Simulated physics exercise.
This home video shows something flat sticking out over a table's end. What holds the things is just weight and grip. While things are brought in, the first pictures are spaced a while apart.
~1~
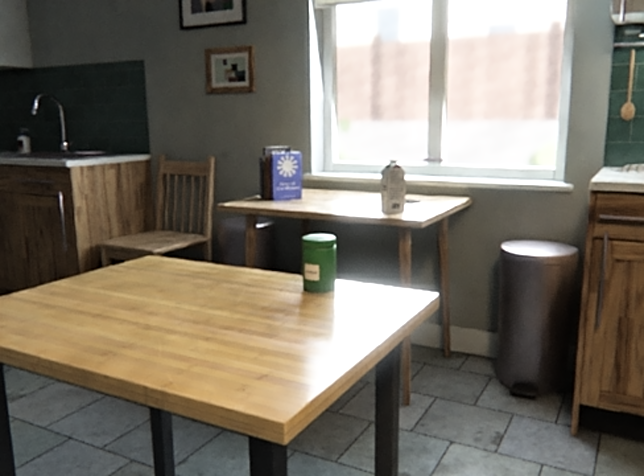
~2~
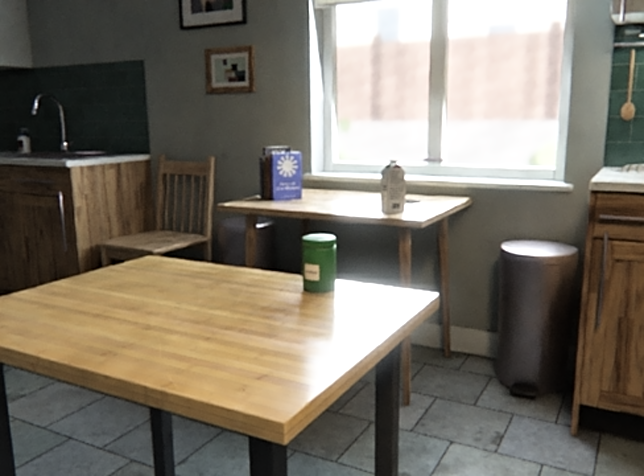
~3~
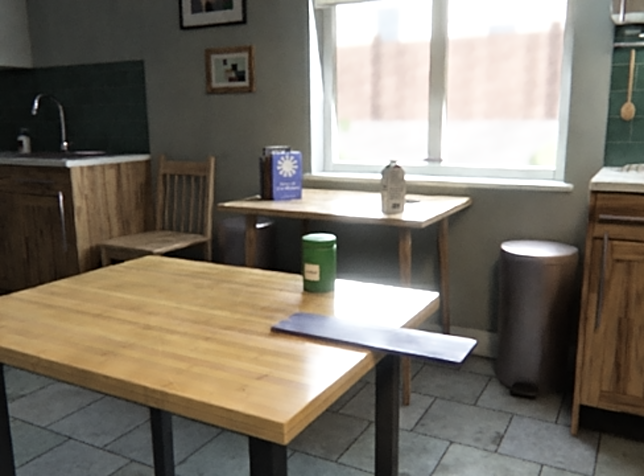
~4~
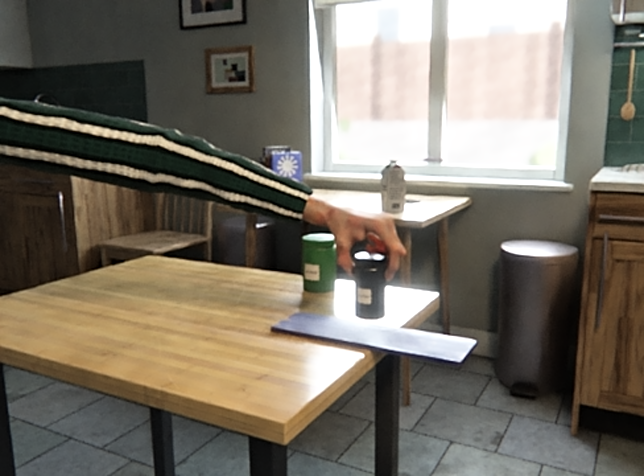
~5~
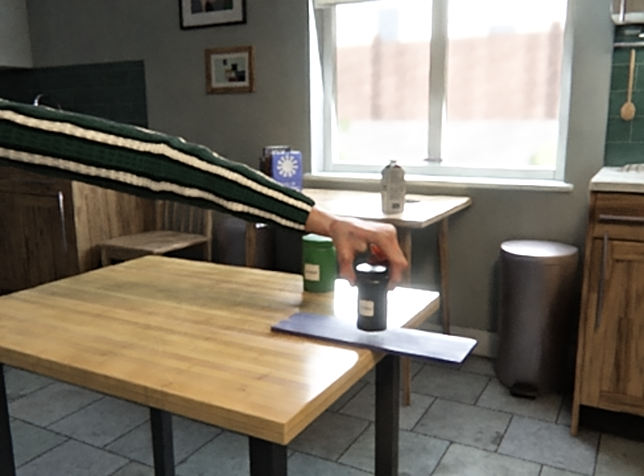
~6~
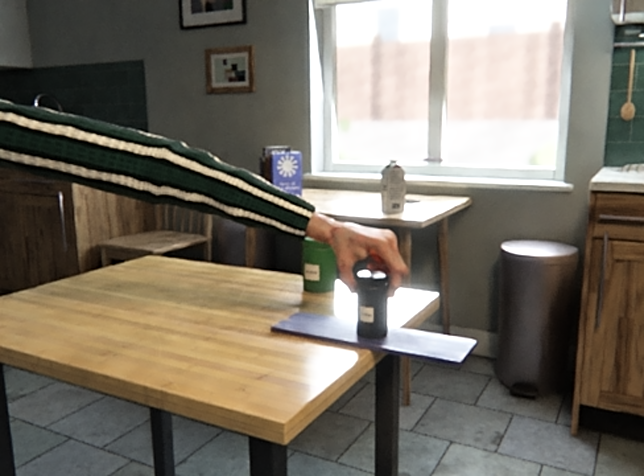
A blue board appears across the table's edge, then a hand lowers a black shaker onto it.
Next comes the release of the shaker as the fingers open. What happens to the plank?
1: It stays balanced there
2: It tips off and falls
Answer: 1.
Then, 0.20 s after the last picture, nothing has stirred.
Then, 0.50 s after the last picture, black shaker resting near (372, 304).
At rest, all 3 in place. Seen from the same camera at the end, black shaker near (372, 304). The board holds.
